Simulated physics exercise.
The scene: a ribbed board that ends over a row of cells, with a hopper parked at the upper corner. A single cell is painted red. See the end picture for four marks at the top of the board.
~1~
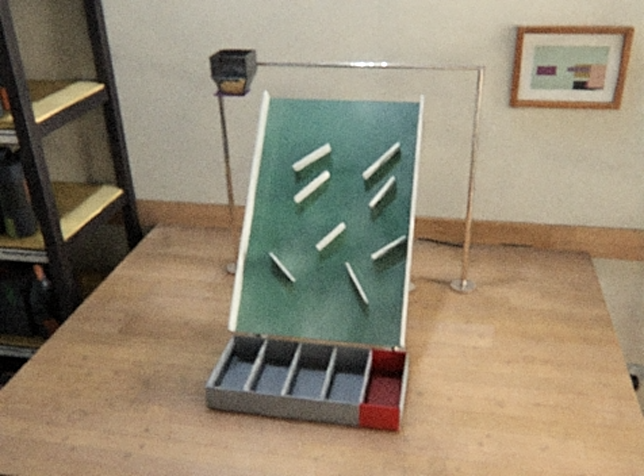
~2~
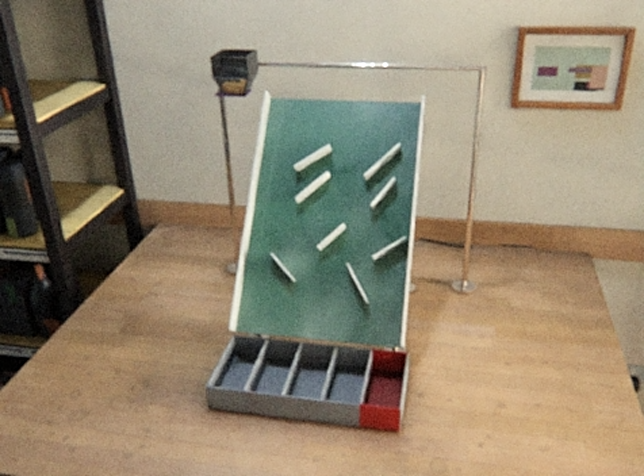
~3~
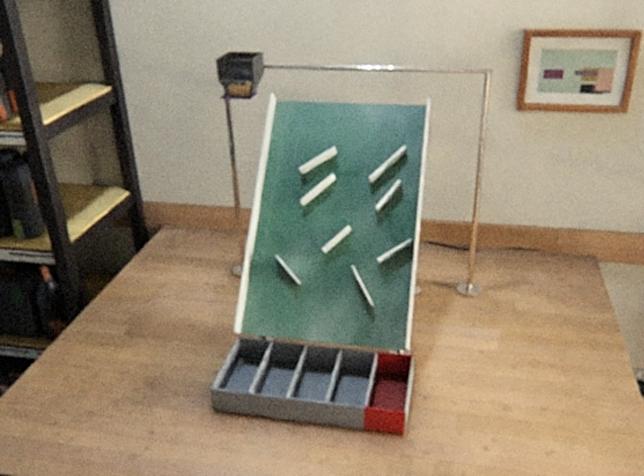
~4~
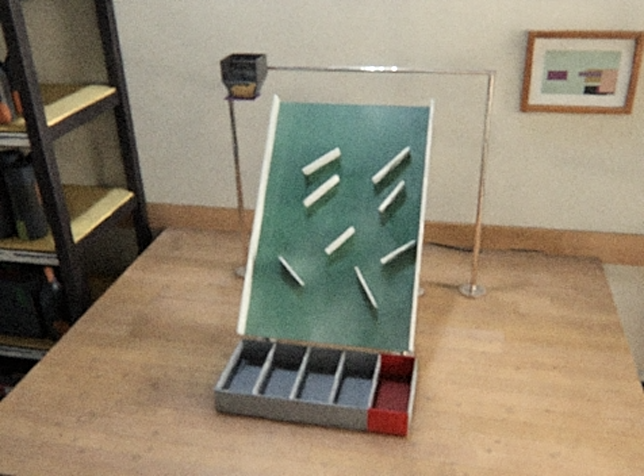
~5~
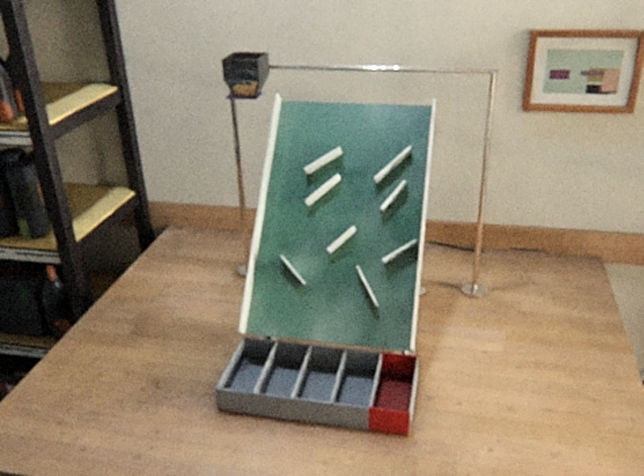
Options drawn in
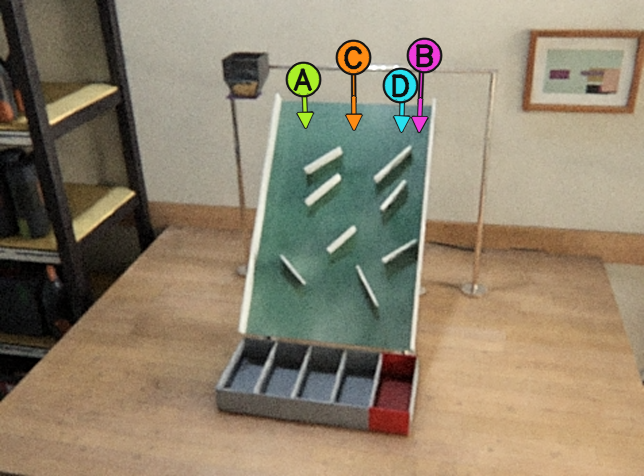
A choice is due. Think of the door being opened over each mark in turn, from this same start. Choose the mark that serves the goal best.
B.
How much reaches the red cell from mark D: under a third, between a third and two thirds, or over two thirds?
It is under a third.
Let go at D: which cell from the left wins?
The third from the left.
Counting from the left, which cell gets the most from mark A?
It is the first one.
On the marked copy, mark A meets the board at (305, 122); mark B meets the board at (419, 126); mark C meets the board at (353, 124); mark D meets the board at (401, 125).
With A, only a few in the red cell, close to half in other cells, close to half outside the box.
With B, close to half in the red cell, close to a third in other cells, only a few held on the board, a small share outside the box.
With C, close to a quarter in the red cell, close to half in other cells, close to a quarter outside the box.
With D, a small share in the red cell, the bulk in other cells.
